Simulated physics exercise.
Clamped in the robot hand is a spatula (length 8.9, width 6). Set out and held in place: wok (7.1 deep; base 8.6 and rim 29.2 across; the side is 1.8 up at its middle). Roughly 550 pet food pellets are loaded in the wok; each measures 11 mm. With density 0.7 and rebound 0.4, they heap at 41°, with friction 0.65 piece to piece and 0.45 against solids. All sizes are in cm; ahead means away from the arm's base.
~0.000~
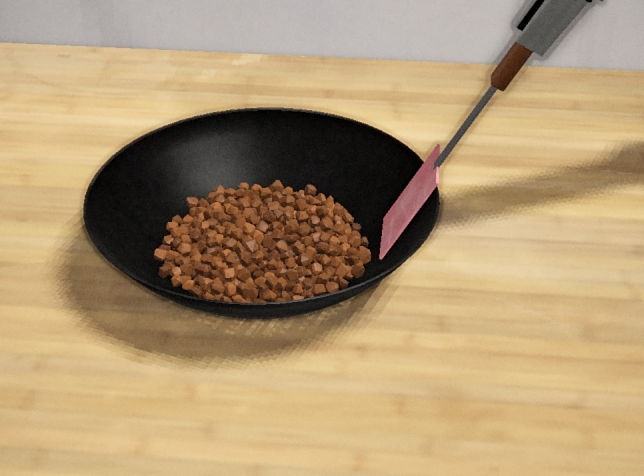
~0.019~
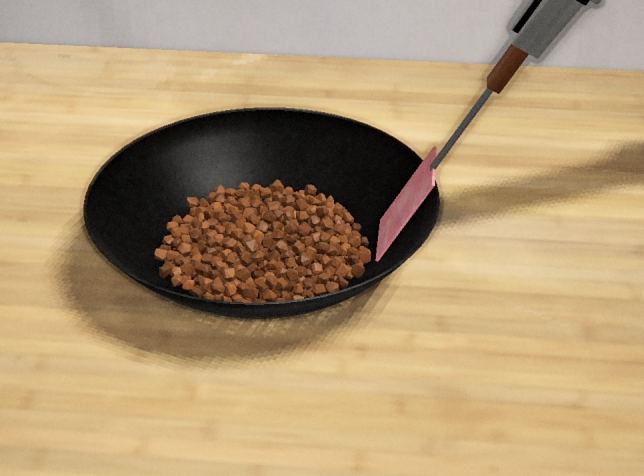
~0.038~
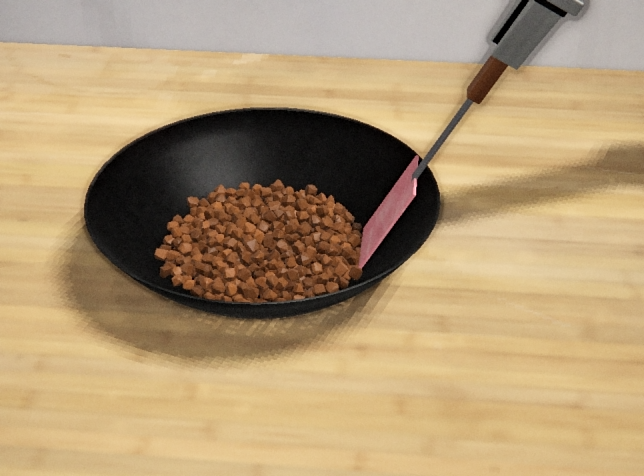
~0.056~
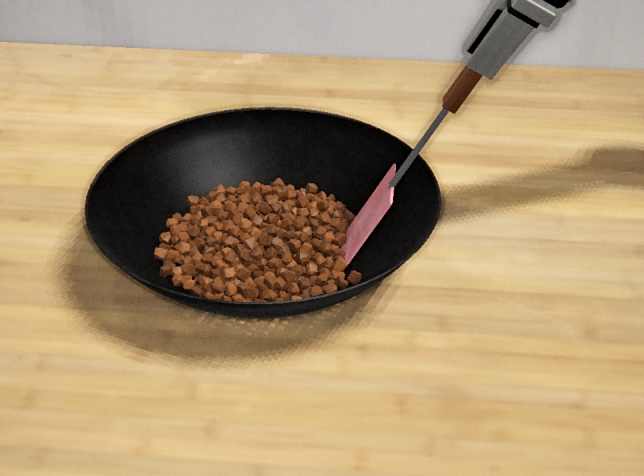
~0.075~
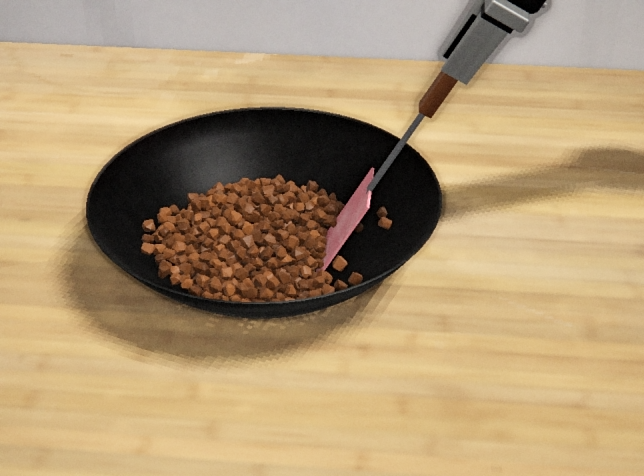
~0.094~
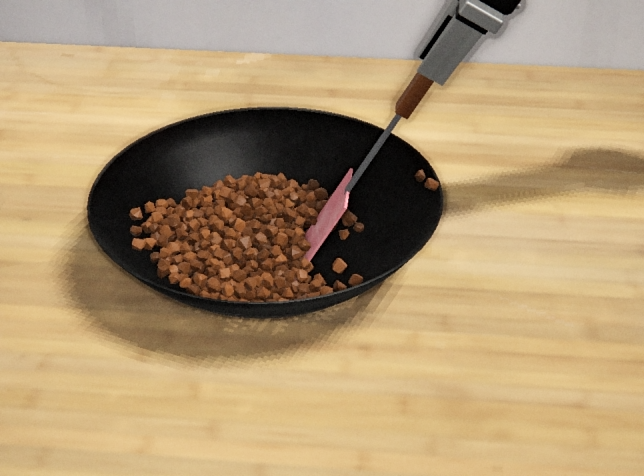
A robot arm holding a pink spatula lowers it slightly and moves it left into a black wok on a wooden surface, pushing the heap of brown pellets leftward while a few pieces scatter to the right of the blade.
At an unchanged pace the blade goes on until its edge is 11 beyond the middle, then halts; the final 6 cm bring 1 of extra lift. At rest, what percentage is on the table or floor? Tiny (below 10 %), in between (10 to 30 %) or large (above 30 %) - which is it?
Large, so above 30 %.
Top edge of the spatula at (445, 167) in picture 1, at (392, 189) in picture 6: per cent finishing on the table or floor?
Some 25 percent ends up on the table or floor.
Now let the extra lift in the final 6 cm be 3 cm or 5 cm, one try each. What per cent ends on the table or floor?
It comes to around 30 per cent on the first try and around 30 per cent on the second.
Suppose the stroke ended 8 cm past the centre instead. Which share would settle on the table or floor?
Then around 20 per cent.
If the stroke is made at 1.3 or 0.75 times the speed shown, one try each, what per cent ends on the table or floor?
About 40 and 35 per cent.
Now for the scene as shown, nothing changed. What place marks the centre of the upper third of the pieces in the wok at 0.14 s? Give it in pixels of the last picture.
Centre estimated at around (204, 218).
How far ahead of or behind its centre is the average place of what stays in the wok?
It sits some 2.0 centimetres ahead of centre.
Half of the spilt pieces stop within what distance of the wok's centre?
Roughly 32 cm from the middle.
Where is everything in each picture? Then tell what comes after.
The spatula top edge at (438, 163), sloping 61°; upper third of the load around (264, 236), from x 160 to 365, top at y 190; 551 in the wok, in the first picture.
The spatula top edge at (434, 165), sloping 61°; upper third of the load around (265, 236), from x 160 to 365, top at y 190, in the second picture.
The spatula top edge at (416, 175), sloping 61°; upper third of the load around (267, 236), from x 160 to 360, top at y 185, in the third picture.
The spatula top edge at (393, 183), sloping 61°; upper third of the load around (265, 231), from x 160 to 355, top at y 185, in the fourth picture.
The spatula top edge at (371, 187), sloping 61°; upper third of the load around (256, 225), from x 150 to 385, top at y 185, in the fifth picture.
The spatula top edge at (349, 188), sloping 61°; upper third of the load around (242, 221), from x 135 to 430, top at y 175; 551 in the wok, in the sixth picture.
After 0.14 s, sloping 61°, highest piece 18 above the table; 549 in the wok, 2 on the blade or in flight.
After 0.19 s, sloping 61°, highest piece 24 above the table; 549 in the wok, 2 on the blade or in flight.
After 0.41 s, sloping 61°, highest piece 25 above the table; 342 in the wok, 44 on the table or floor, 165 on the blade or in flight.
After 1.46 s, sloping 61°, highest piece 8 above the table; 342 in the wok, 209 on the table or floor.
In the end, 342 in the wok, 209 on the table or floor. That is 38 % on the table or floor.
